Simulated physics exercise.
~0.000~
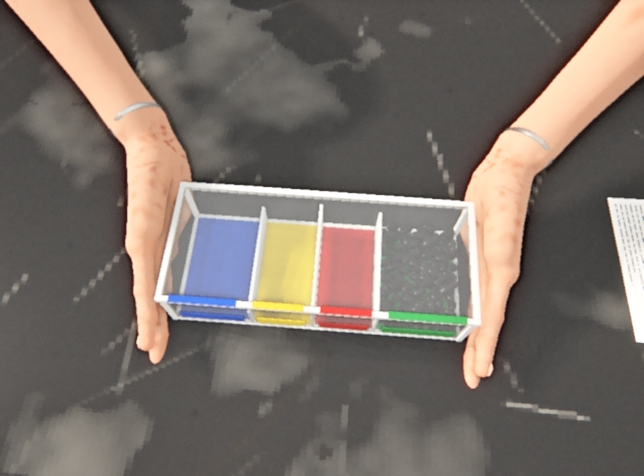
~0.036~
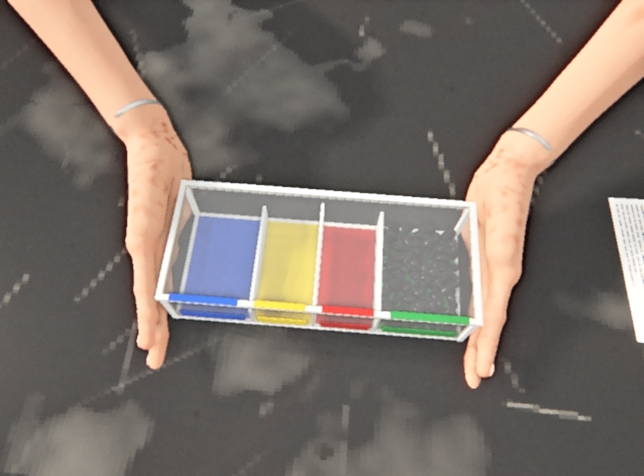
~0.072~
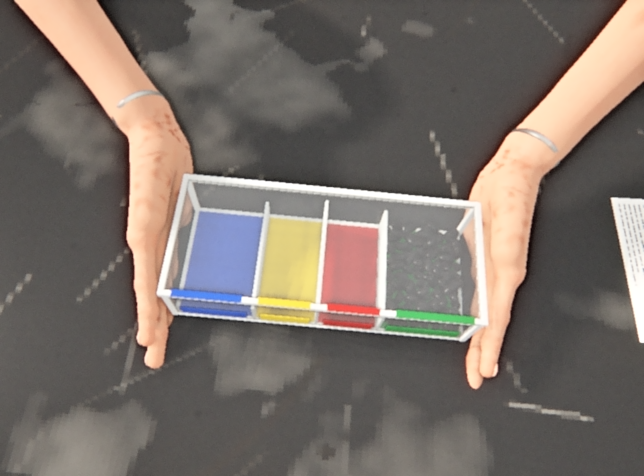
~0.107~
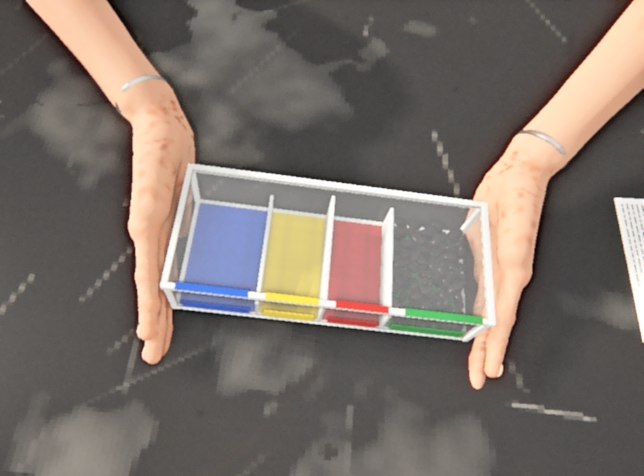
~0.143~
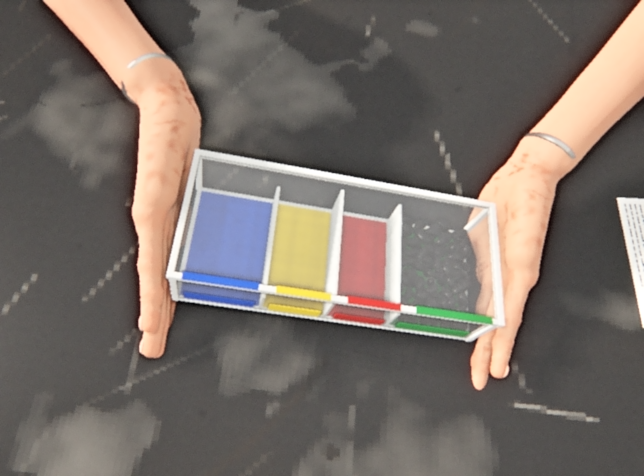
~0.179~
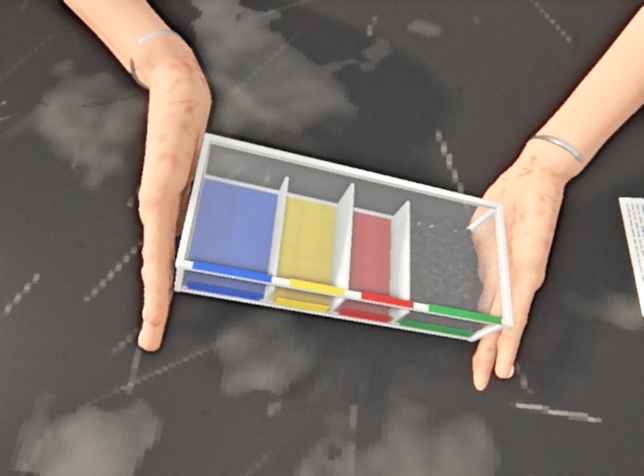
Clear lidded box with blue, yellow, red and green sections tilting down to the right between two hands, its left end rising.
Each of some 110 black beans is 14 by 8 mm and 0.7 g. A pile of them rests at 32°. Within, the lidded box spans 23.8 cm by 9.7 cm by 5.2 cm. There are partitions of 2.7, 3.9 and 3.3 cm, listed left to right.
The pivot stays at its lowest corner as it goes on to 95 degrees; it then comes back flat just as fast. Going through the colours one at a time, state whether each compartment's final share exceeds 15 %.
Result: Red: Holds a share within the limit, blue: Holds a share within the limit, green: Holds a share past the limit, yellow: Holds a share within the limit.
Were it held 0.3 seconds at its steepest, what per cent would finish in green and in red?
Green 100, red 0.
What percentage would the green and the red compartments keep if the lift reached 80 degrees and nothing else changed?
Green: 100, red: 0 (per cent).
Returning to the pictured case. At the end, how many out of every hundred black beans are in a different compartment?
Estimate: Some 0 %.
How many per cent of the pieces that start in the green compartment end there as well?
Around 100 percent stays put.
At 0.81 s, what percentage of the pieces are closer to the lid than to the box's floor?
Close to 40 in a hundred.
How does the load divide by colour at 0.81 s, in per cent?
Red 0; blue 0; green 100; yellow 0.
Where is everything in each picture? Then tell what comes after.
In the first frame, box tilt 0 degrees, front corners at (162, 297) and (474, 320); green 100 %.
In the second frame, box tilt 1 degrees, front corners at (162, 295) and (476, 320).
In the third frame, box tilt 3 degrees, front corners at (164, 291) and (481, 320), lowest corner right back.
In the fourth frame, box tilt 7 degrees, front corners at (168, 283) and (489, 320), lowest corner right back.
In the fifth frame, box tilt 12 degrees, front corners at (174, 273) and (498, 320), lowest corner right back.
In the sixth frame, box tilt 17 degrees, front corners at (183, 262) and (506, 321), lowest corner right back; green 100 %. Its pace works out near 140 degrees a second.
Then, at 0.81 s, tilt 95 degrees; green 100 %.
Then, at 1.23 s, tilt 41 degrees; green 100 %.
Then, at 1.73 s, tilt 0 degrees; green 100 %.
At rest (2.3 s), red 0 %, blue 0 %, green 100 %, yellow 0 %.
